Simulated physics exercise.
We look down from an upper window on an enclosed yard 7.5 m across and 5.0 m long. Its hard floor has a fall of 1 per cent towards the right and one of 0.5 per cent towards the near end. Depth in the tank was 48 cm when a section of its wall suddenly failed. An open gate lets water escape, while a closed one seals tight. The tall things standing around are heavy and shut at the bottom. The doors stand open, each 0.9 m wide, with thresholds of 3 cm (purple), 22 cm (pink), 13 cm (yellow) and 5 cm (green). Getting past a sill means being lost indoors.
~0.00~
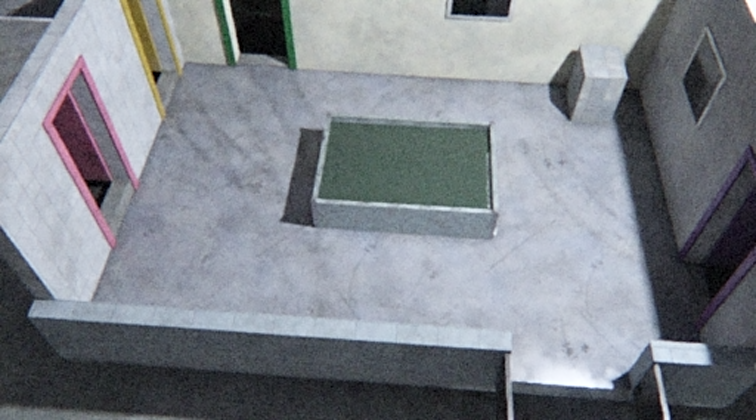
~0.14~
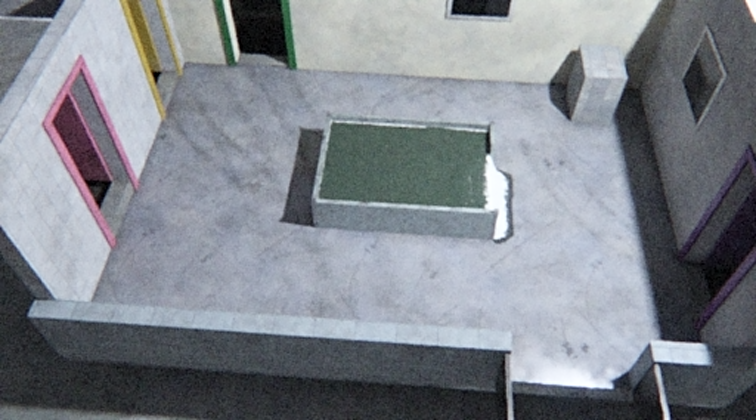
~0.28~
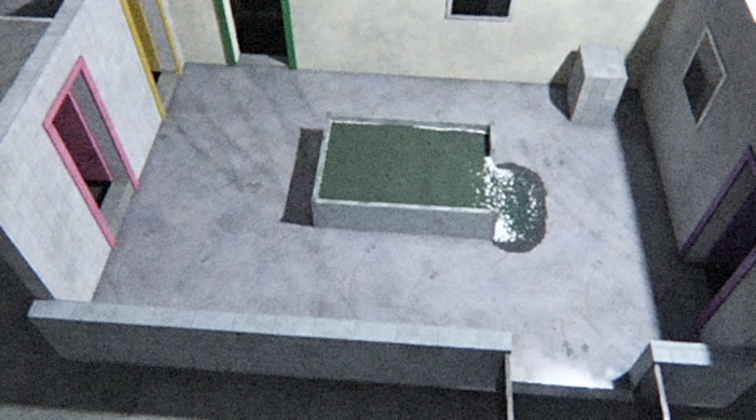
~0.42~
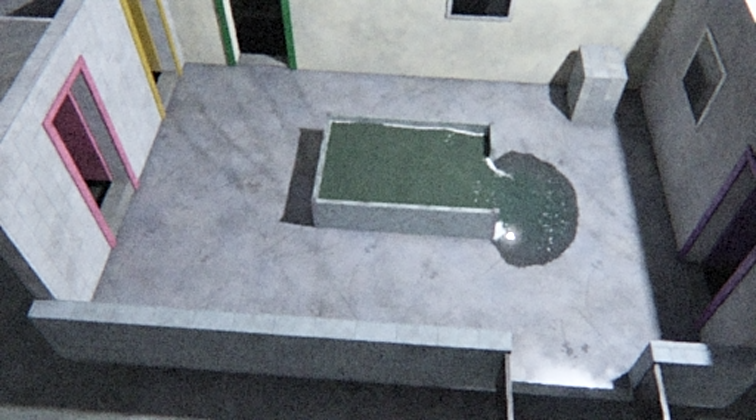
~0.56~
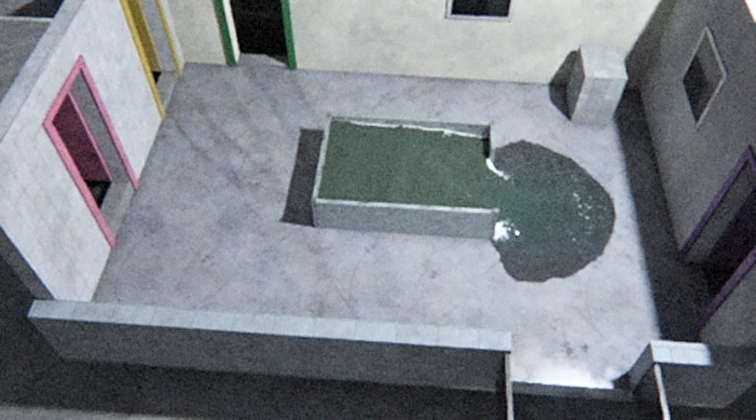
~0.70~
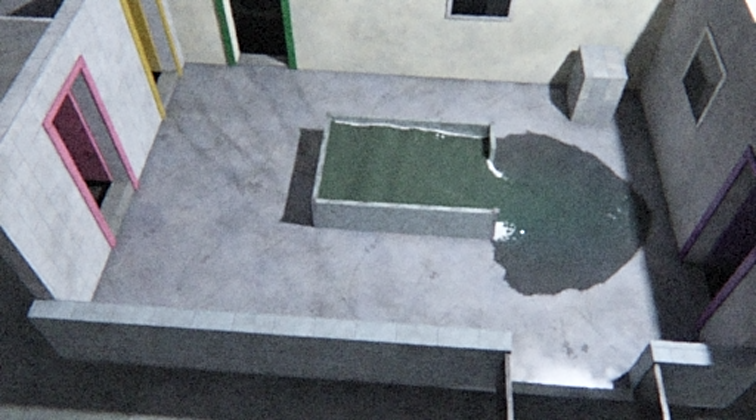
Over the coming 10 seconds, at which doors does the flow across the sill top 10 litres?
The purple door overtops the limit; the pink door remains shy of the limit; the yellow door remains shy of the limit; the green door remains shy of the limit.
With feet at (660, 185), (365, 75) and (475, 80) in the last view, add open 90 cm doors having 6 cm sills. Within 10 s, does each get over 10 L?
First doorway gets there, second falls short, third falls short.
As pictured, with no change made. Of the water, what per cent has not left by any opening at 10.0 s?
Roughly 68 in a hundred.
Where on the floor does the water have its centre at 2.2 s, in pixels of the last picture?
(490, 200).
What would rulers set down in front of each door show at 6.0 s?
Purple 11 cm, pink 0 cm, yellow 0 cm, green 0 cm.
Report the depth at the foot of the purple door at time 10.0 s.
8.5 cm or so.
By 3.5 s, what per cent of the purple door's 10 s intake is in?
I'd say close to 40 percent.
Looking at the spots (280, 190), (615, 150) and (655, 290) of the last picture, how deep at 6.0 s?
Spot by spot: Some 0, 10, then 10 cm.
After 1.4 s water covers 20 % of the floor and is deepest (26 cm) near (504, 217); purple door 10 cm at the sill, 3 L in, pink door not reached, yellow door not reached, green door not reached.
After 2.2 s water covers 25 % of the floor and is deepest (28 cm) near (697, 375); purple door 16 cm at the sill, 54 L in, pink door not reached, yellow door not reached, green door not reached.
After 3.5 s water covers 30 % of the floor and is deepest (26 cm) near (634, 109); purple door 15 cm at the sill, 144 L in, pink door not reached, yellow door not reached, green door not reached.
After 6.0 s water covers 55 % of the floor and is deepest (14 cm) near (662, 227); purple door 11 cm at the sill, 246 L in, pink door not reached, yellow door not reached, green door not reached.
After 10.0 s water covers 75 % of the floor and is deepest (10 cm) near (697, 375); purple door 9 cm at the sill, 343 L in, pink door not reached, yellow door not reached, green door 2 cm at the sill, 0 L in.
